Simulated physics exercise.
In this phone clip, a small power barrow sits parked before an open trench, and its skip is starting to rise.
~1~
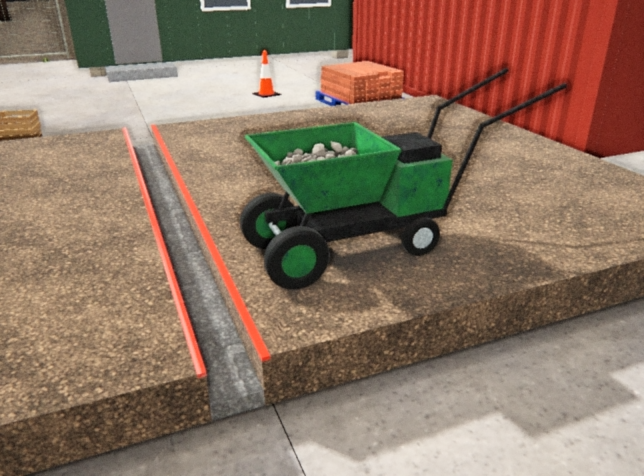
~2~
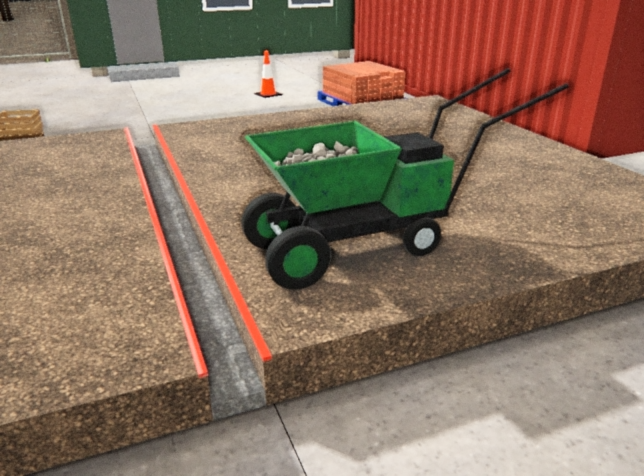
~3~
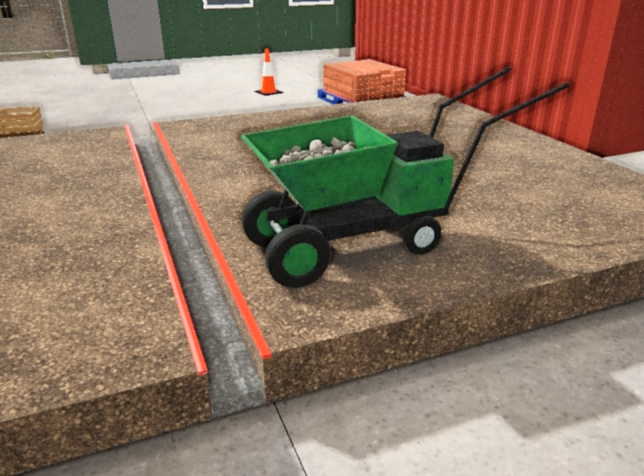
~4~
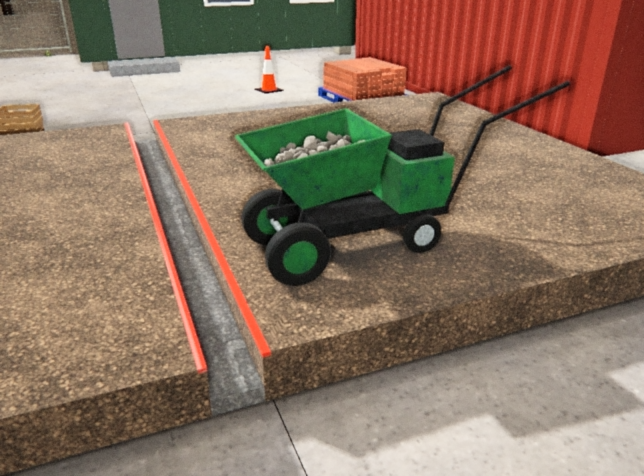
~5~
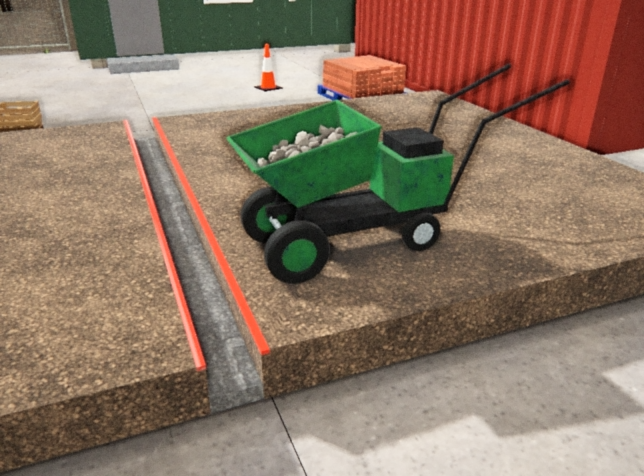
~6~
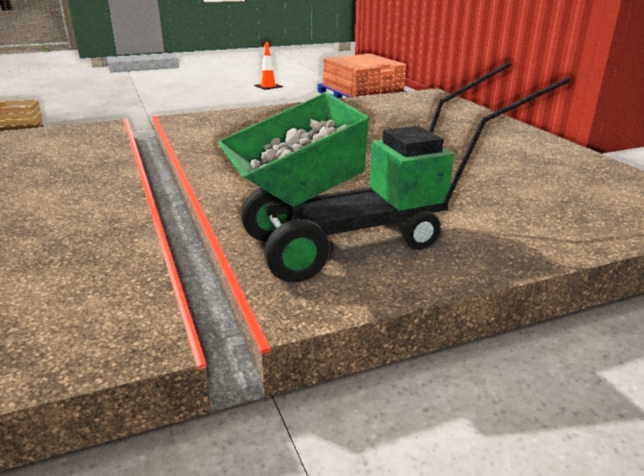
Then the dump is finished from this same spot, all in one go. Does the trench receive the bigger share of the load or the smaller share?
The trench is going to take short of half of it.
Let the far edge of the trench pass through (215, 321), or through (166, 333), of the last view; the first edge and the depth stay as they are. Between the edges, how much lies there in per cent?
0 % and 70 %, give or take.
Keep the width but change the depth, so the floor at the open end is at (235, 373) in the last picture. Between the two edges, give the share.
Something like 30 %.
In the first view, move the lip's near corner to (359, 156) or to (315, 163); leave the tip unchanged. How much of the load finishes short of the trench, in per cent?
Position 1 near 40 %, position 2 near 0 %.
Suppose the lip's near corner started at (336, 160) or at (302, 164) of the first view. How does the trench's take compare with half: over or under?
Try one: The greater share. Try two: The greater share.
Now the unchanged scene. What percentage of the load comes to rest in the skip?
Roughly 15 per cent of the load.
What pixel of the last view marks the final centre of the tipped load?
Around (165, 277), give or take.
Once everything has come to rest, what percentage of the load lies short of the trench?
It comes to close to 0 %.
Soon after the last picture, skip tipped steeply; all in the skip.
A little later, skip tipped steeply; nearly all in the skip; a stray few beyond it; a stray few falling.
Later still, skip tipped right over; about a third in the skip; a small part in or heaped over the trench; about half beyond it; a stray few falling.
By the end, skip tipped right over; a small part in the skip; about a third in or heaped over the trench; about half beyond it.
